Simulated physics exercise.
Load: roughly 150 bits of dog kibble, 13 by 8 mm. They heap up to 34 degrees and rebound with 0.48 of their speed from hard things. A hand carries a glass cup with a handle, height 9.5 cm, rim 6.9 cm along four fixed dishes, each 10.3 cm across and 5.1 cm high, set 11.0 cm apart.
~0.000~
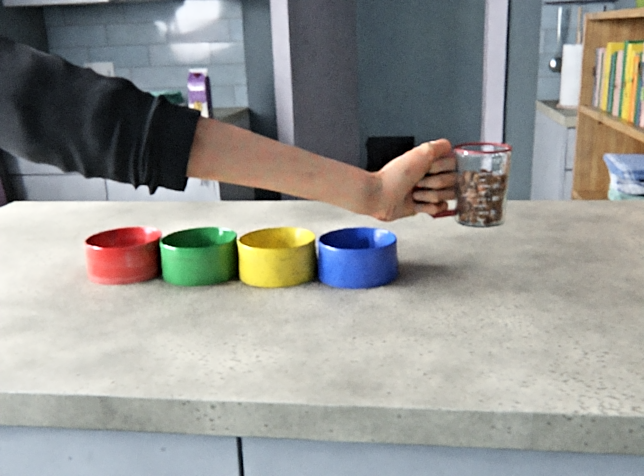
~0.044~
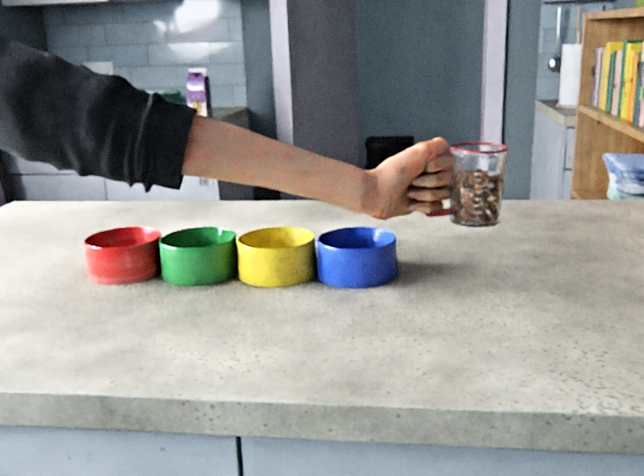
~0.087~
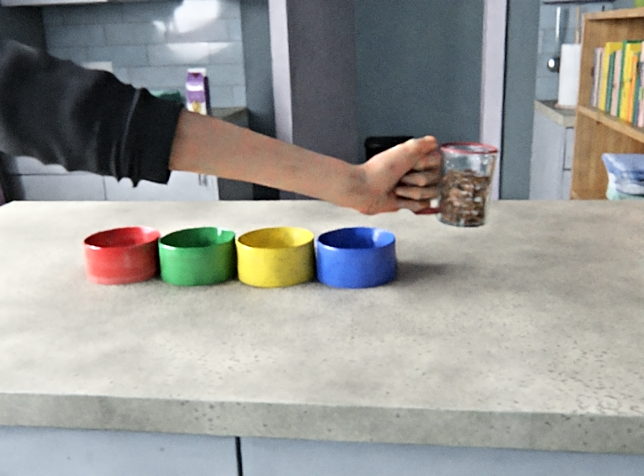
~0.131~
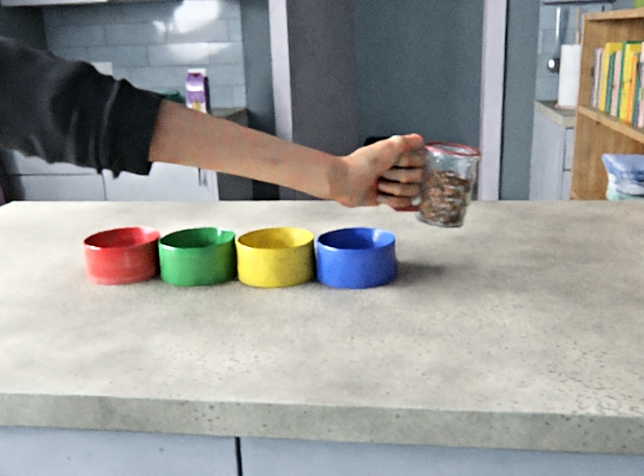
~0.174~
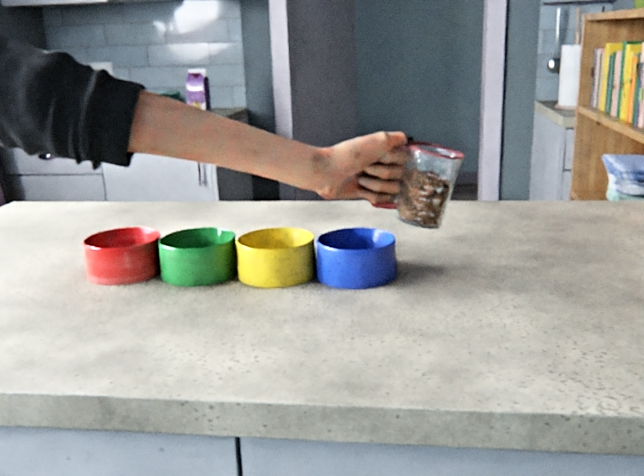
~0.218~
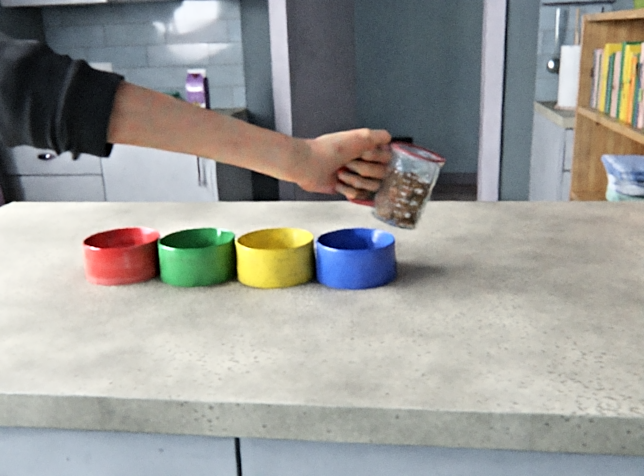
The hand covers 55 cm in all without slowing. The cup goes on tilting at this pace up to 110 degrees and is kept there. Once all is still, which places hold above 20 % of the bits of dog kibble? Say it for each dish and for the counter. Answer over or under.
Red: Over, blue: Under, green: Under, yellow: Under, counter: Under.
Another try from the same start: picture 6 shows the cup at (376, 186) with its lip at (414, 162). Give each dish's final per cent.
Red 90; blue 0; green 0; yellow 0.
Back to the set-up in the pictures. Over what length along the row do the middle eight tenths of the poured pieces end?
About 6 cm.
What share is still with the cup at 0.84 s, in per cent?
Roughly 100 per cent.
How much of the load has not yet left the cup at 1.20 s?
About 85 per cent.
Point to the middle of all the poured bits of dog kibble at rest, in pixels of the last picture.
Around (123, 260).
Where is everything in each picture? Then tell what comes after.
In the first frame, cup at (481, 185), tilt 0 degrees, lip at (510, 148), moved 0.0 cm; middle of the pieces at (478, 197); blue dish at (357, 239); yellow dish at (277, 238); green dish at (199, 238); red dish at (124, 238).
In the second frame, cup at (476, 185), tilt 1 degrees, lip at (506, 148), moved 0.5 cm; middle of the pieces at (473, 196).
In the third frame, cup at (465, 185), tilt 4 degrees, lip at (496, 150), moved 1.9 cm; middle of the pieces at (461, 196).
In the fourth frame, cup at (446, 185), tilt 9 degrees, lip at (480, 153), moved 4.2 cm; middle of the pieces at (442, 197).
In the fifth frame, cup at (426, 186), tilt 14 degrees, lip at (462, 156), moved 6.8 cm; middle of the pieces at (421, 196).
In the sixth frame, cup at (406, 186), tilt 19 degrees, lip at (444, 161), moved 9.4 cm; middle of the pieces at (399, 196); blue dish at (356, 239); yellow dish at (275, 239); green dish at (197, 239); red dish at (122, 238). The cup turns about 125 degrees a second and travels 59 cm a second.
After 0.59 s, tilt 65 degrees; cup holds 100 %.
Then, at 0.84 s, tilt 96 degrees; cup holds 100 %.
Then, at 1.20 s, tilt 110 degrees; cup holds 85 %, red 15 %.
At rest (3.2 s), red 95 %, blue 0 %, green 0 %, yellow 0 %, counter 0 %, cup 5 %.
